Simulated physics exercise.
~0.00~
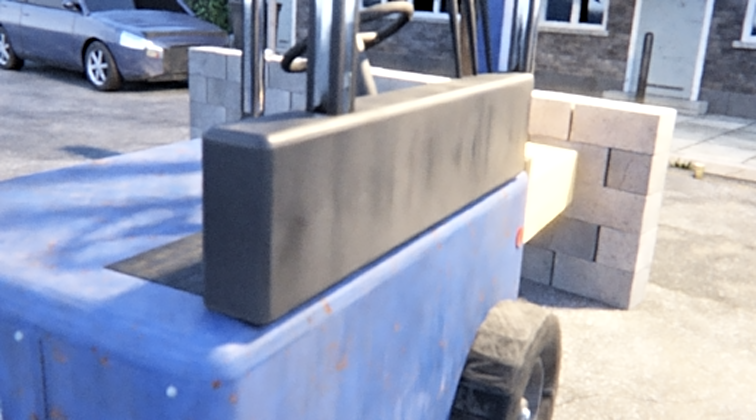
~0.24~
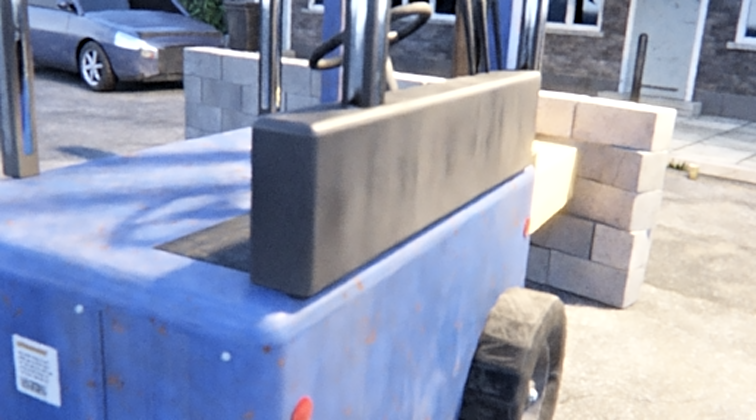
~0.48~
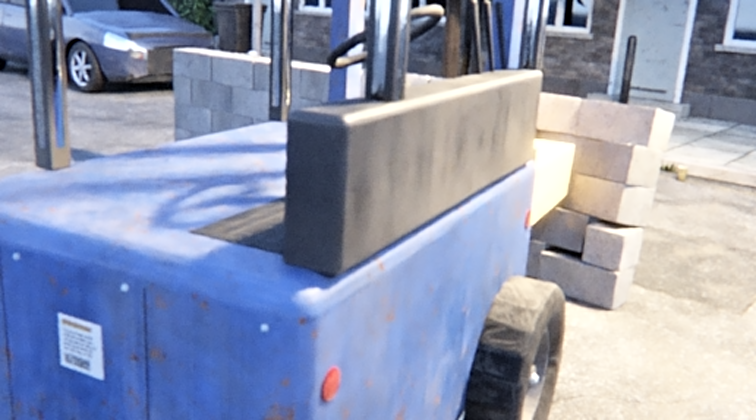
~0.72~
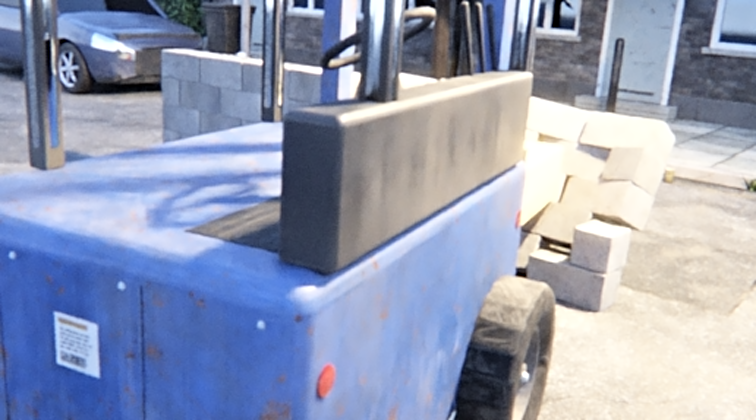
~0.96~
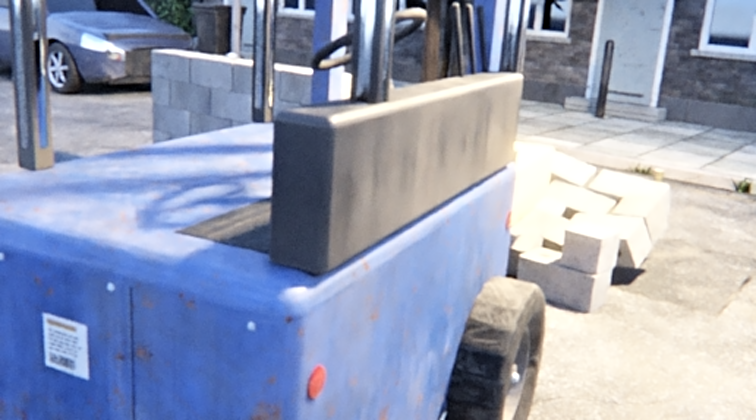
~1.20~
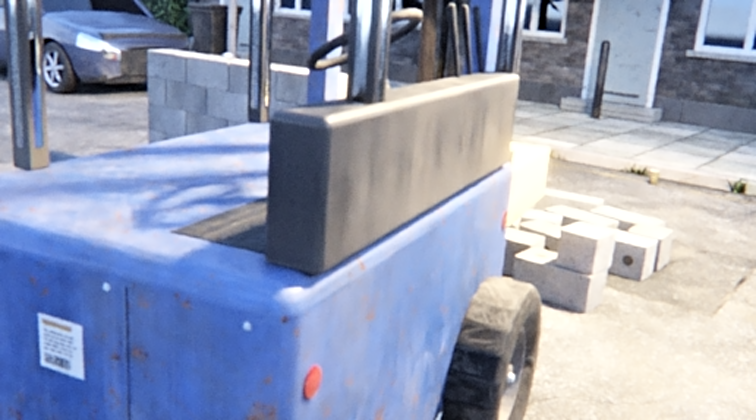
Paved yard outside a brick building, blue lift truck pushing into a pale block wall, nearer section toppling into a heap, rest standing.
